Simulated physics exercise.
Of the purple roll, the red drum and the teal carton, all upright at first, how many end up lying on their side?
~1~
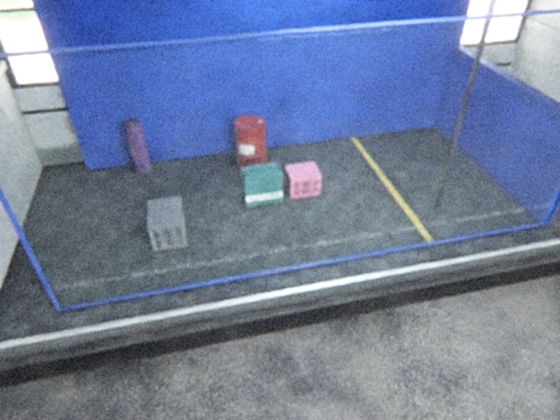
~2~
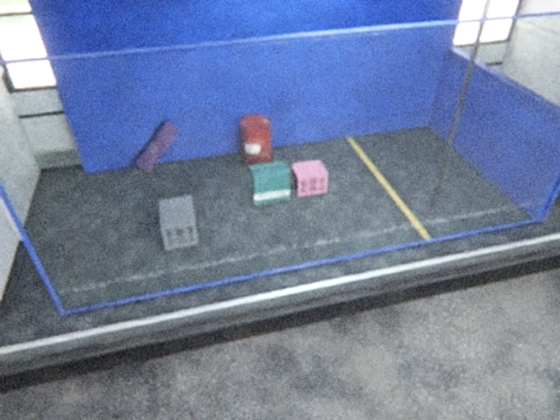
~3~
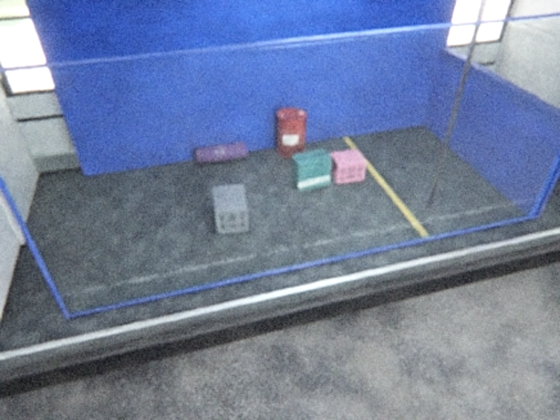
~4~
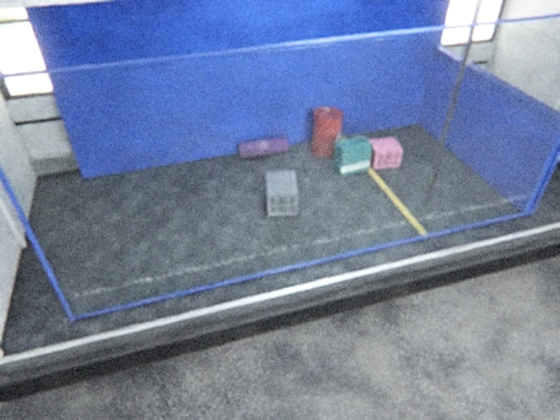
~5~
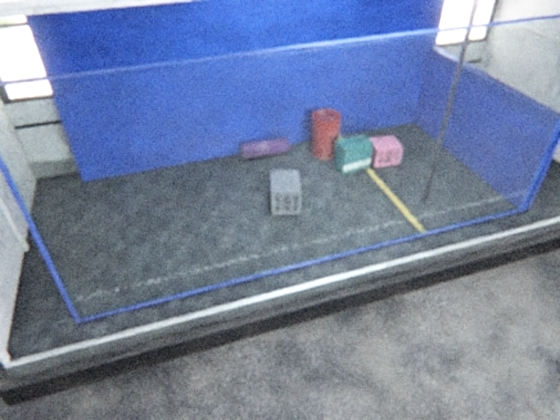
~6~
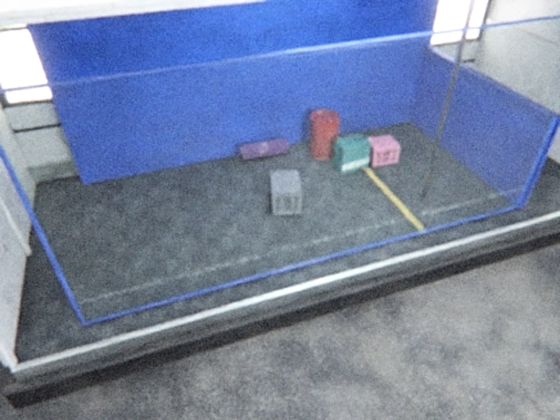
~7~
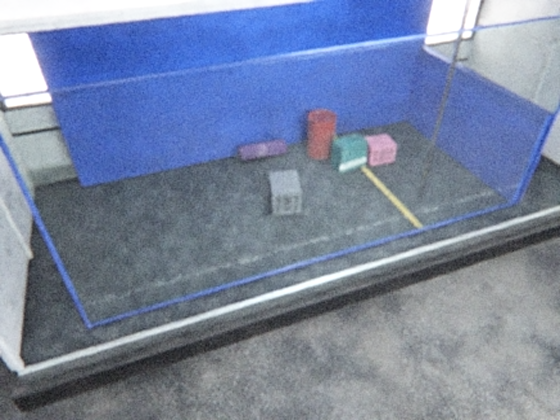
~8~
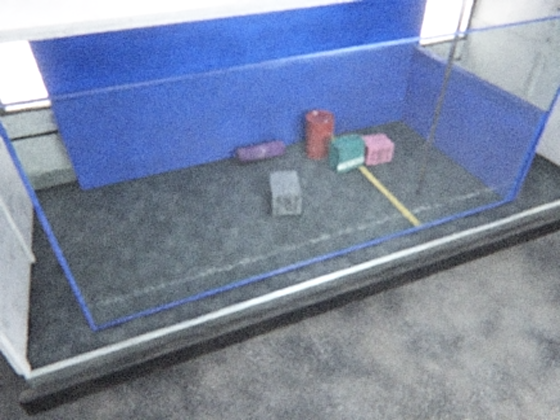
One of them ends up on its side, the purple roll. The red drum and the teal carton are still upright.
